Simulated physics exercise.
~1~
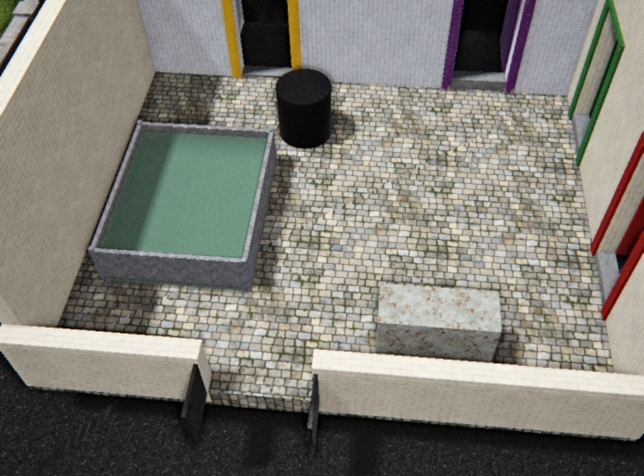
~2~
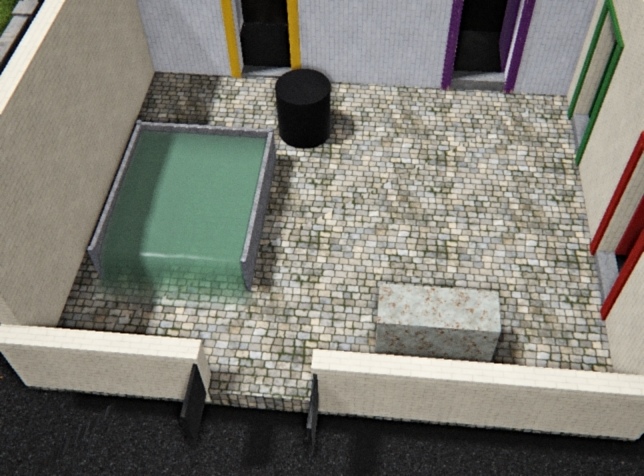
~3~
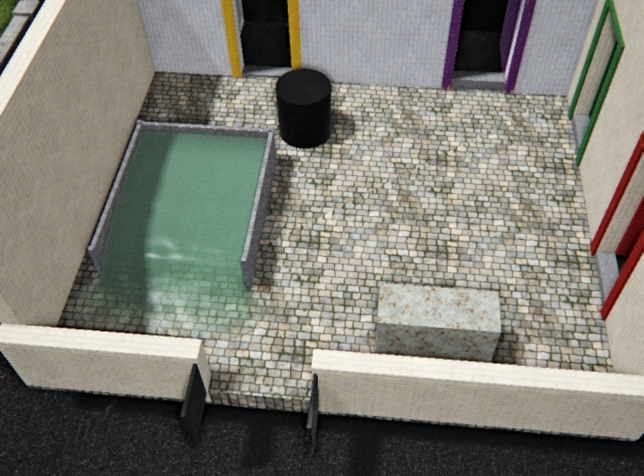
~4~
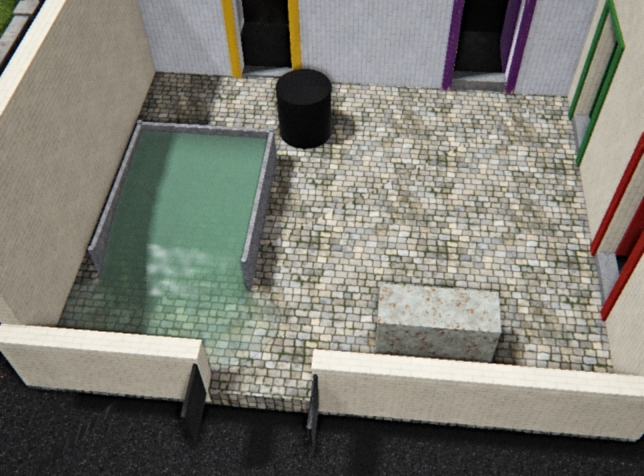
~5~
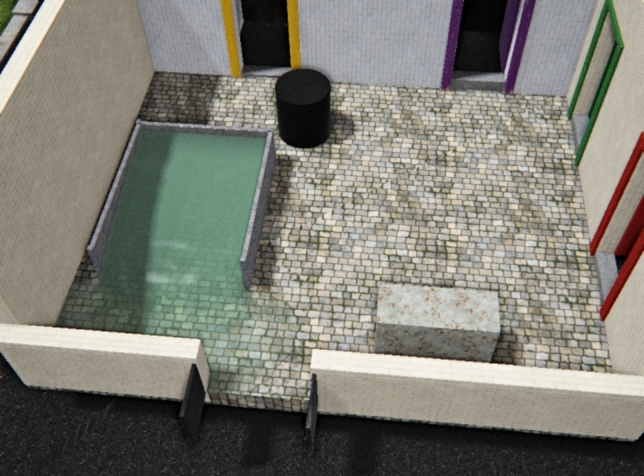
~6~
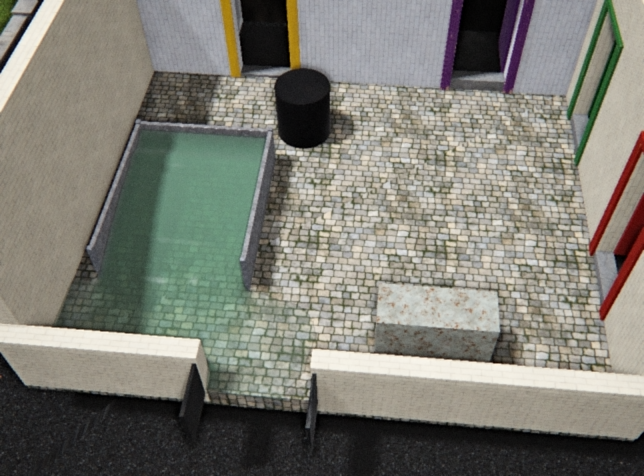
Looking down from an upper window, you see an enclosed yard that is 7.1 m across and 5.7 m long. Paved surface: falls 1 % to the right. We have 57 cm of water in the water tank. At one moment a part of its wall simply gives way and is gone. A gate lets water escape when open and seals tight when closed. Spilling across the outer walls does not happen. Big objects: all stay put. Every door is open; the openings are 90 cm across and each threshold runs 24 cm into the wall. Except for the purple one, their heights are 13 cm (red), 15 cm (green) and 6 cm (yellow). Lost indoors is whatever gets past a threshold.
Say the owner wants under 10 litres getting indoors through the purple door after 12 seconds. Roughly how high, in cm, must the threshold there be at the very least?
At the very least some 6.5 cm.
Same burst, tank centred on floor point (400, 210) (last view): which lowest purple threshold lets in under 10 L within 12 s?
8.5 cm or thereabouts.
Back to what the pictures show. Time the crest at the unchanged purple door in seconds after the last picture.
Approximately 8.0 s.
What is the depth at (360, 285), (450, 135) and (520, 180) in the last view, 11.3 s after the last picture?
First spot about 3 cm, second about 5 cm, third about 6 cm.
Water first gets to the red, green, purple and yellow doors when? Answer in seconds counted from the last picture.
Arrival: Red 3.0 s, green 5.0 s, purple 5.5 s, yellow 3.2 s.
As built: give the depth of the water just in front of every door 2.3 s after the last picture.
In cm - red: 0, green: 0, purple: 0, yellow: 0.
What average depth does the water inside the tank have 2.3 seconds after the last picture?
It averages close to 18 centimetres.
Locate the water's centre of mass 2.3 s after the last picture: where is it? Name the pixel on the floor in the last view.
About (191, 276).
Then, 0.7 s after the last picture water covers 15 % of the floor, deepest (46 cm) near (44, 358); it has not reached the purple door.
Then, 2.3 s after the last picture water covers 30 % of the floor, deepest (31 cm) near (44, 358); it has not reached the purple door.
Then, 11.3 s after the last picture water covers 95 % of the floor, deepest (9 cm) near (613, 409); 6 cm at the purple door, 0 litres in over its 21 cm threshold.
At the purple door as built, the water peaked near 10 cm, 7.9 s after the last picture.
Run again over the same 12 s with other heights there, 21 litres in over 5 cm, 6 litres over 7 cm. The limit of 10 litres is kept from about 6.5 cm up.
